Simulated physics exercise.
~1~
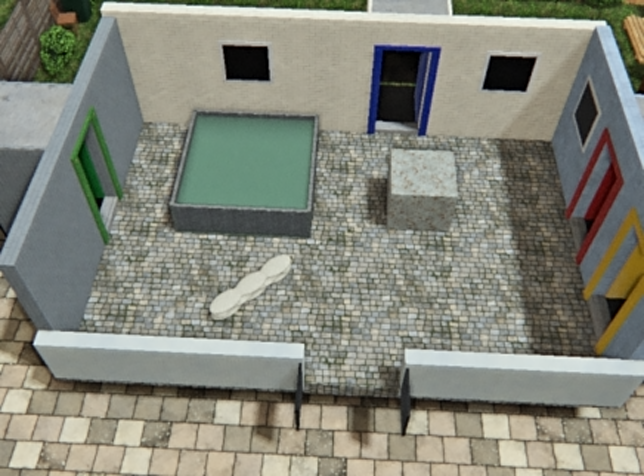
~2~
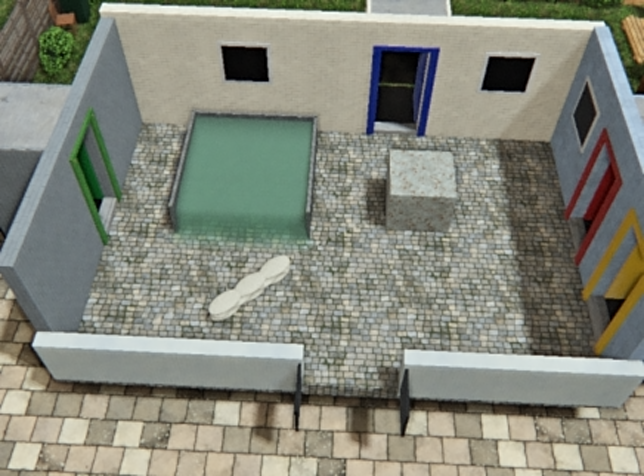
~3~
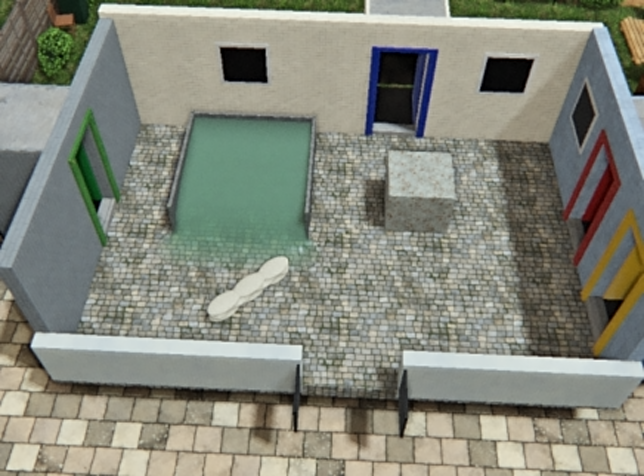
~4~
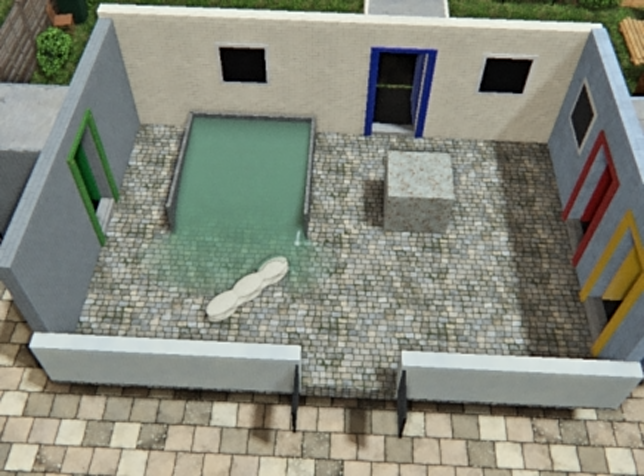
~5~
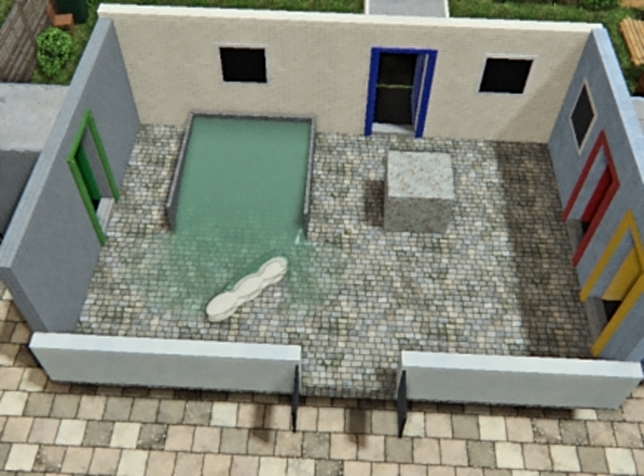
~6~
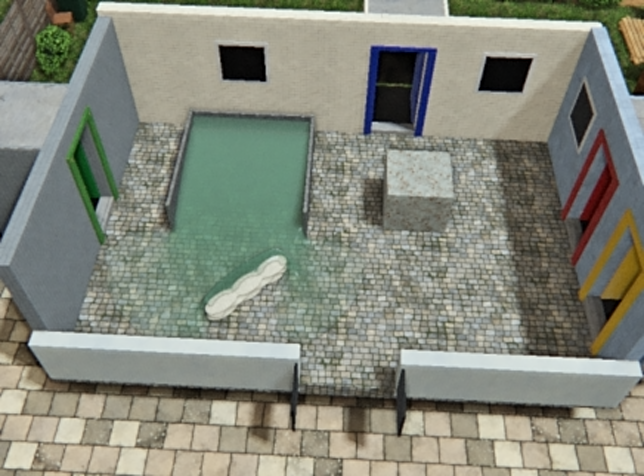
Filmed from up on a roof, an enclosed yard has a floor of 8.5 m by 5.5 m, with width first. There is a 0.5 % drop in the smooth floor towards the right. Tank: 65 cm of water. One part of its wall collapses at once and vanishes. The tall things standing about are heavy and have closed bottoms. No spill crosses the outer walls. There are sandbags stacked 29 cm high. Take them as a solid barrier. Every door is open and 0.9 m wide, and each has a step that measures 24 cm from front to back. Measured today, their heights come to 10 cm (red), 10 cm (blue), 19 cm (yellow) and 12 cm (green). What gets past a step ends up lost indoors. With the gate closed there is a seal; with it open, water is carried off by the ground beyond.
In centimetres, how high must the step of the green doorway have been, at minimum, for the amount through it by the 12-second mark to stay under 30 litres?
It must have been at least 10 cm high.
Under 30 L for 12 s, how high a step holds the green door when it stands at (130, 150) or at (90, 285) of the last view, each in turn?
Around 15 and 29 cm respectively.
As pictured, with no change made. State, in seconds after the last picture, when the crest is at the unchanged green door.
It peaks around 3.5 s.
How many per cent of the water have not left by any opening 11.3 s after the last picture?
Around 90 percent is still there.
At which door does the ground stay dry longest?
It's the blue one.
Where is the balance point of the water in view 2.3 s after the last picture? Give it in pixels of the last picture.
(223, 263).
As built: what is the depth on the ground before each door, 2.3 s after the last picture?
Door by door in centimetres - red 0, blue 0, yellow 0, green 9.
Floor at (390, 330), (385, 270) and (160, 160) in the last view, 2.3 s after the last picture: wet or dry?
So the three spots come out swamped, swamped, spared, in that order.
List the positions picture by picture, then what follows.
In the first frame, the tank at (249, 160) is whole and still, 65 cm deep; the green door at (100, 183) is dry.
In the second frame, the gap is at (242, 224), the front 0.3 m out at (176, 242); the back of the tank holds 65 cm.
In the third frame, the front is at (174, 262), 0.7 m from the gap at (241, 227); 1.7 m2 of floor is wet, 65 cm left at the back.
In the fourth frame, water pours out at (240, 228) and has run 1.3 m, to (191, 292); about 12 cm deep outside, 65 cm at the back.
In the fifth frame, the front is at (178, 318), 1.8 m from the gap at (240, 229); 4.8 m2 of floor is wet, 65 cm left at the back.
In the sixth frame, water pours out at (239, 227) and has run 2.4 m, to a hidden place; about 6 cm deep outside, 60 cm at the back; the green door at (96, 183), 2.5 m from the gap, is still 0.8 m from the nearest water.
Then, 0.7 s after the last picture water covers 30 % of the floor, deepest (45 cm) near (270, 266); it has not reached the green door.
Then, 2.3 s after the last picture water covers 55 % of the floor, deepest (41 cm) near (67, 357); 9 cm at the green door, 0 litres in over its 12 cm step.
Then, 11.3 s after the last picture water covers 95 % of the floor, deepest (14 cm) near (575, 273); 8 cm at the green door, 13 litres in over its 12 cm step.
At the green door as built, the water peaked near 16 cm, 3.5 s after the last picture.
With a step of 9 cm, 39 litres would have come in within the 12 s; with 12 cm, 13 litres. So under 30 litres takes about 10 cm.
